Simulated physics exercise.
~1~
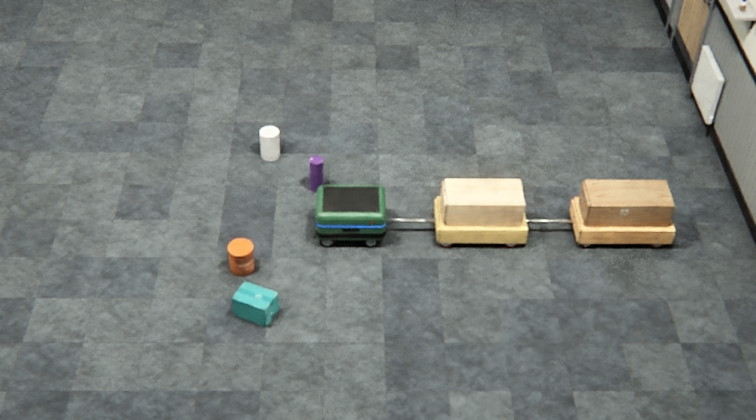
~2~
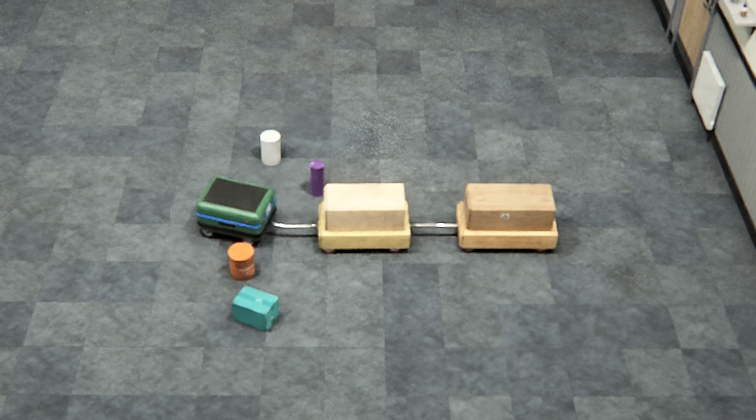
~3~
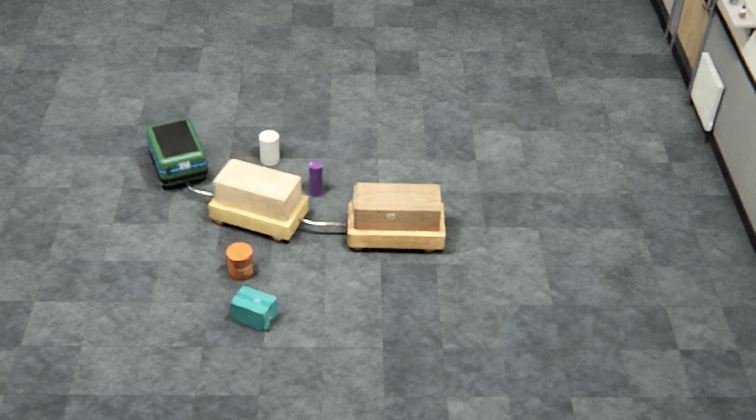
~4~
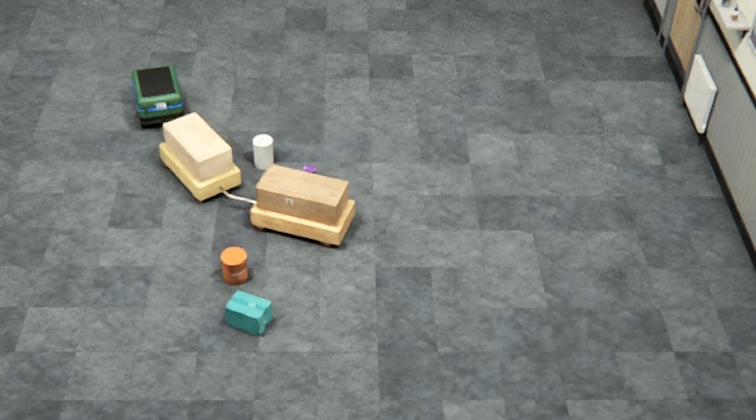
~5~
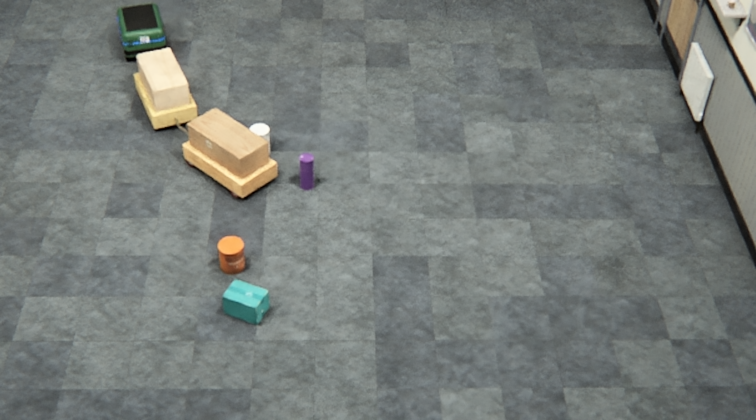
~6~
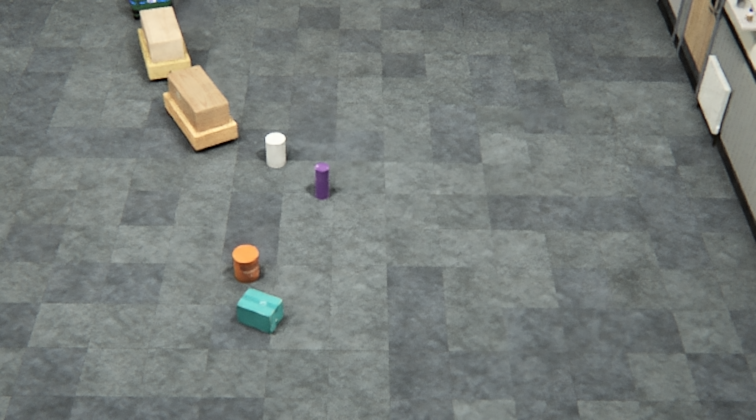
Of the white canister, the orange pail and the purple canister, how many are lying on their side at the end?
None of them are lying on their side. The white canister, the orange pail and the purple canister are all still upright after the train has gone by.
A small green tug with a dark top pulls two wooden-looking carts, each carrying a block, leftward across a gray tiled floor. Ahead of it sit a white canister, a purple canister, an orange pail and a turquoise box. The tug passes between the canisters and the pail, then swings toward the top of the view. The first cart follows it around the bend, and the second cuts closer to the canisters, briefly hiding part of them. The train heads away at the upper left, the tug partly out of view, while all four items remain in place.
